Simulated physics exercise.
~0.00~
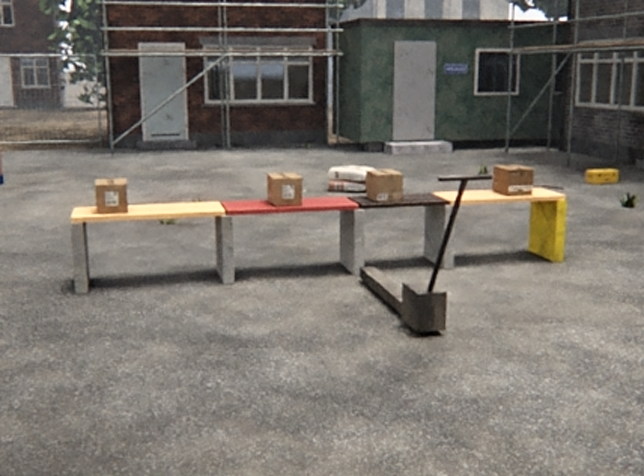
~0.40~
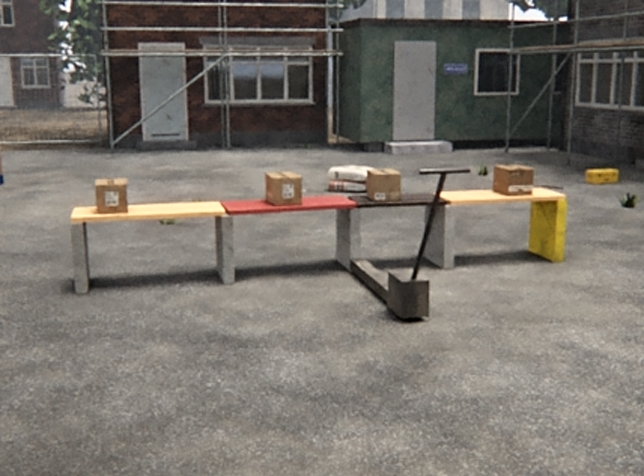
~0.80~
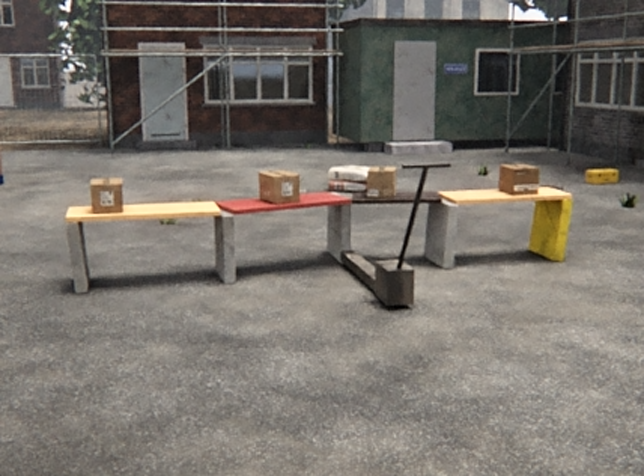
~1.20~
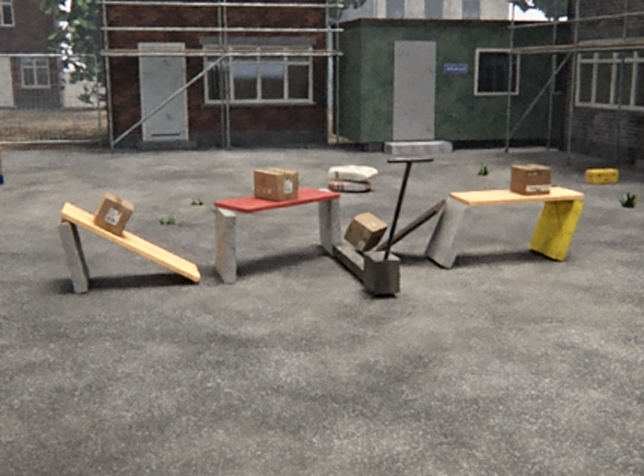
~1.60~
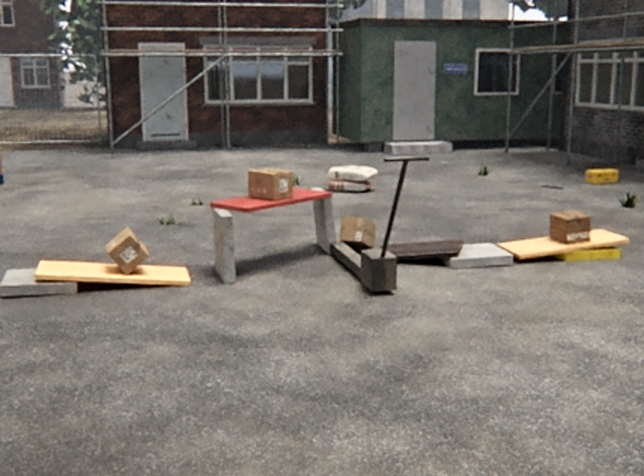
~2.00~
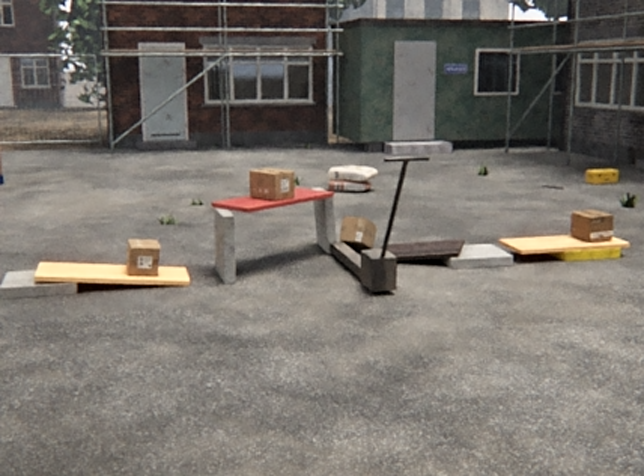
Makeshift rack of boards on upright blocks collapsing as a low jack pushes in, leaving only the red board standing with its carton.
